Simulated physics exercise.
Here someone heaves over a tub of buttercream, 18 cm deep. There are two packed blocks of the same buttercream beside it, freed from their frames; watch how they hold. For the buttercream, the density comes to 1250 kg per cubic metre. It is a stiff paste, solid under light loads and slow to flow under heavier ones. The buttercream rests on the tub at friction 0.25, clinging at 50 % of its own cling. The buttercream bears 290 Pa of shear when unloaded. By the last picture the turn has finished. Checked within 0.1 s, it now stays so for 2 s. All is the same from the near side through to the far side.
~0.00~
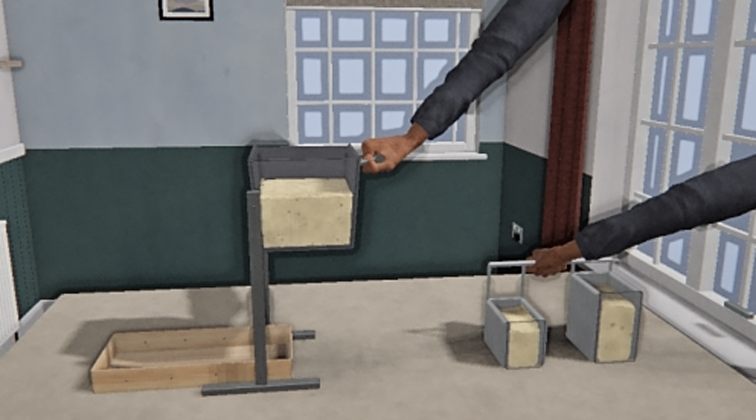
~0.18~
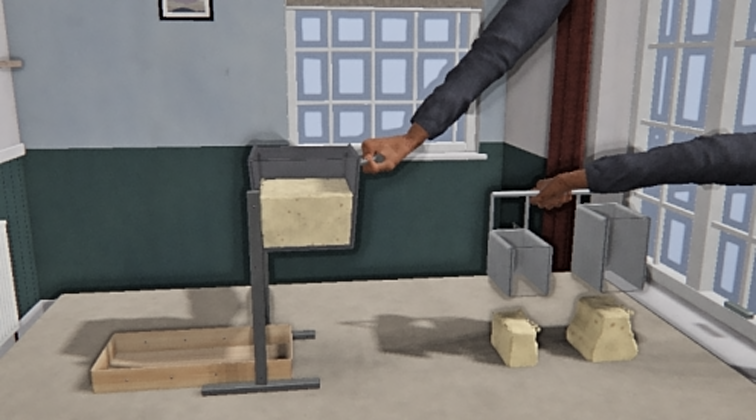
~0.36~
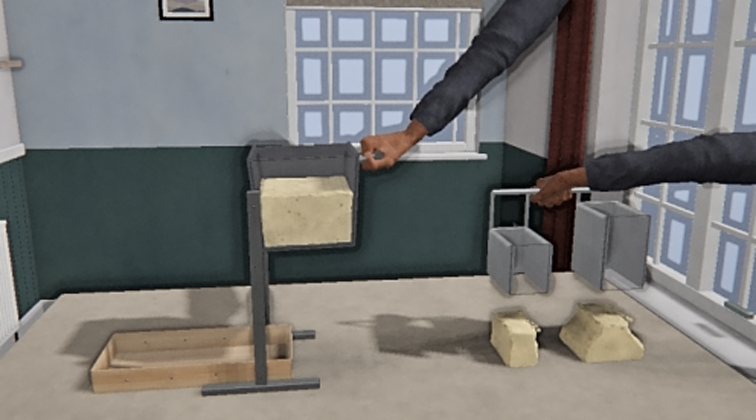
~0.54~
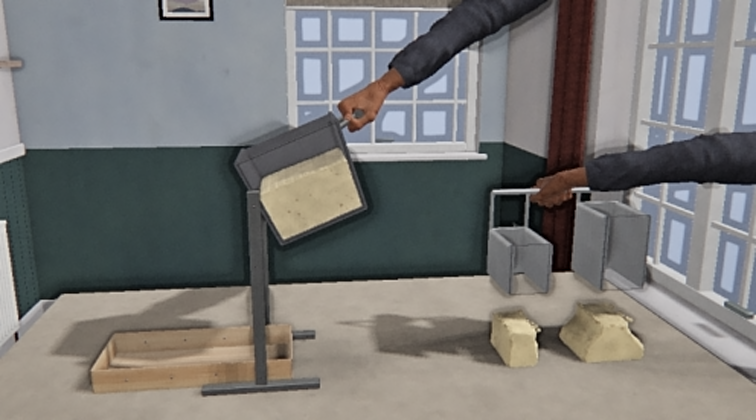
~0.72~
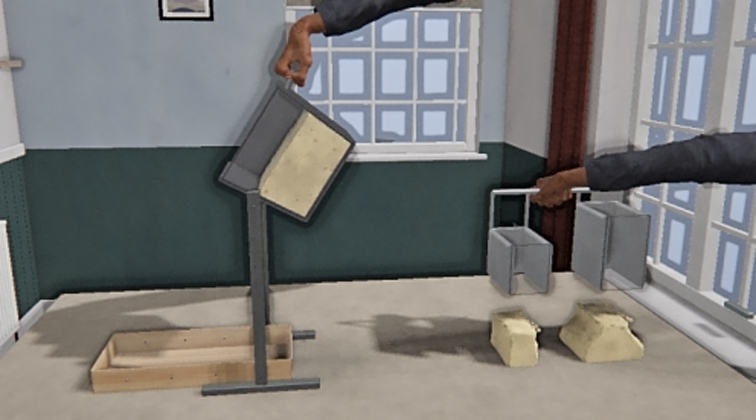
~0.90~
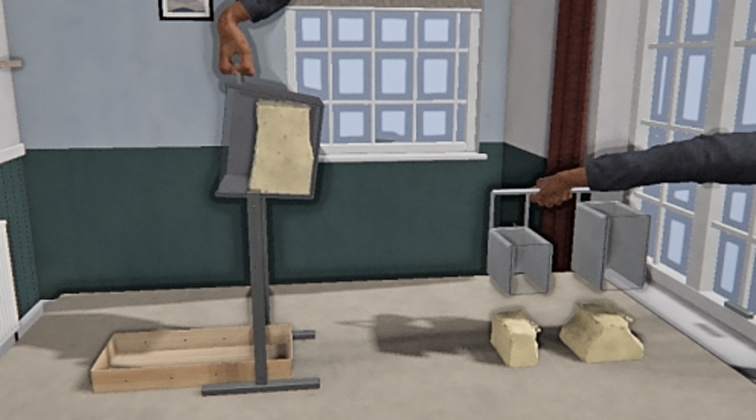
Two dark-sleeved arms work in a room with pale blue and dark green walls, white-paned windows and a reddish curtain, seen from a fixed, level view across a beige surface. A grey box holding pale yellow buttercream stands on a post beside a wooden tray at left. The right arm lifts two grey moulds off two blocks, which slump slightly, then the other swings the box steeply up and leftward, the buttercream turning with it.
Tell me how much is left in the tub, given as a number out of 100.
It should be close to 71 out of 100.
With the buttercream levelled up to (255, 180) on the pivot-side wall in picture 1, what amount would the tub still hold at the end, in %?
I'd say close to 55 % stays in the tub.
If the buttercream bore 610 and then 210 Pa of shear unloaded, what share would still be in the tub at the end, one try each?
100 %, then 60 %.
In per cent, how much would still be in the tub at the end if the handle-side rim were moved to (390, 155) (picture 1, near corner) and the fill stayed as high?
50 %, roughly.
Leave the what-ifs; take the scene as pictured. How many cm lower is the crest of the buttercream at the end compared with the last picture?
About 9 cm.
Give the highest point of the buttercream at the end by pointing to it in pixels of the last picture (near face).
Close to pixel (285, 153).
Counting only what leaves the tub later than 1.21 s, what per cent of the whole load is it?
About 10 %.
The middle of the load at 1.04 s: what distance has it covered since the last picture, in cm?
I'd put the distance at about 4 centimetres.
After 1.04 s, the tub is at 82 degrees and holds 100 %.
After 1.21 s, the tub is at 82 degrees and holds 80 %.
After 1.38 s, the tub is at 82 degrees and holds 71 %.
After 1.55 s, the tub is at 82 degrees and holds 71 %.
After 2.90 s, the tub is at 82 degrees and holds 71 %.
